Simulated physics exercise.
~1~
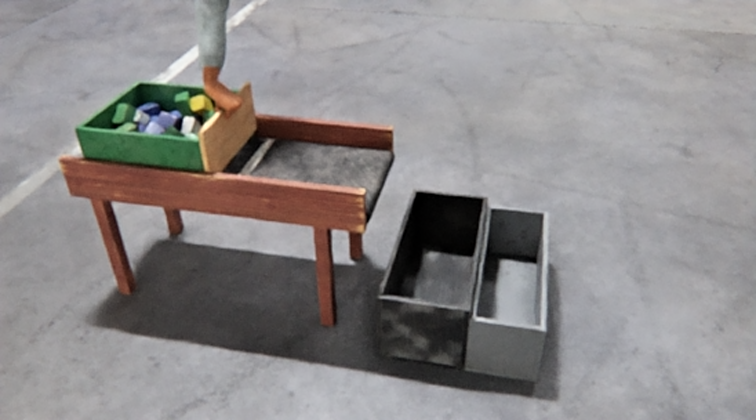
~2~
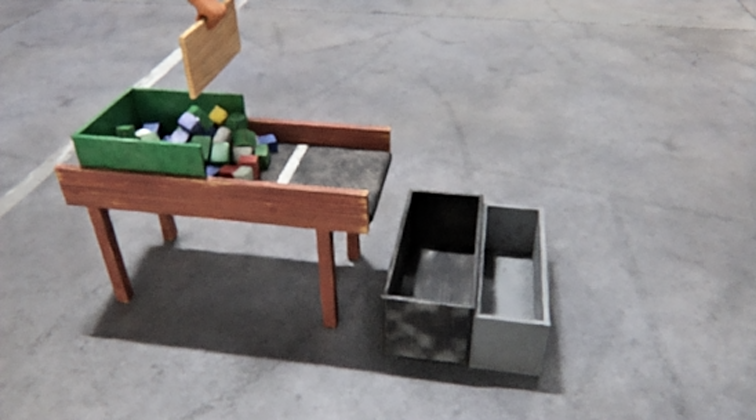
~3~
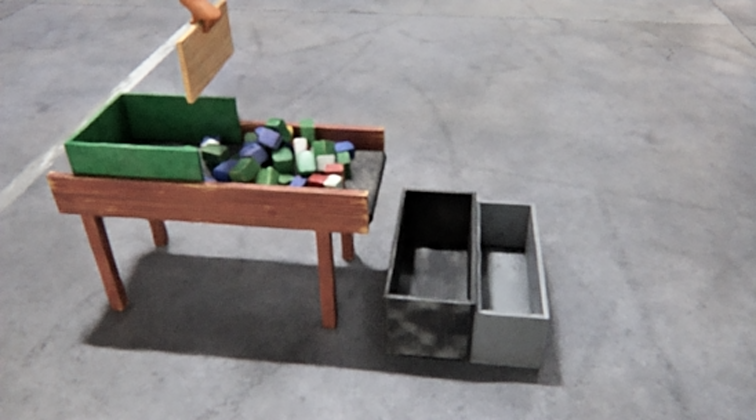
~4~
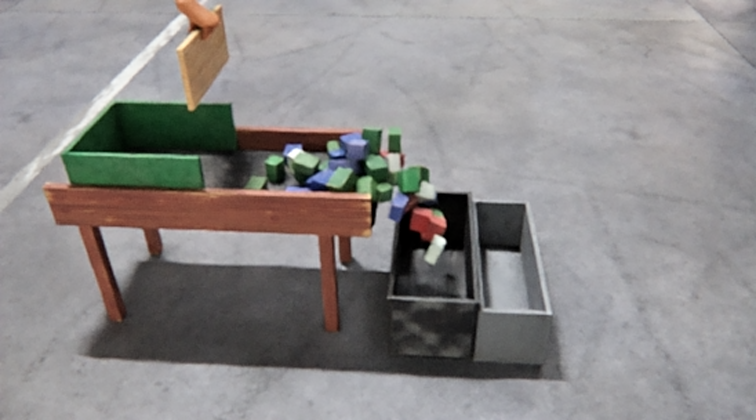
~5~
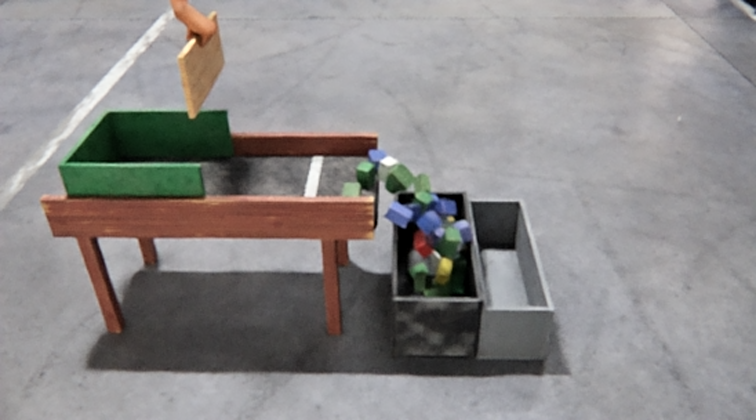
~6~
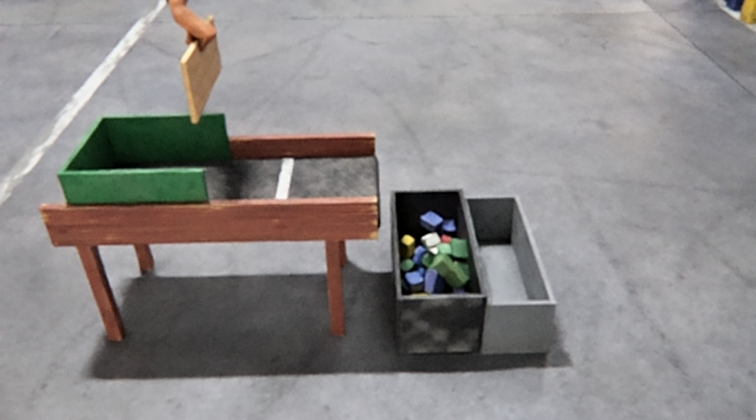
A green open-topped pen full of colourful toy bricks sits at the left end of a reddish wooden conveyor table, seen from slightly above on a grey concrete floor. A black bin and a grey bin stand side by side to the right. A hand lifts the pale wooden gate, and the dark belt with its white stripe carries the bricks rightward in a spreading heap. They tumble off the far end in a stream, dropping into the black bin. Finally the belt is clear, the bricks lie piled in the black bin, and the grey bin remains empty.
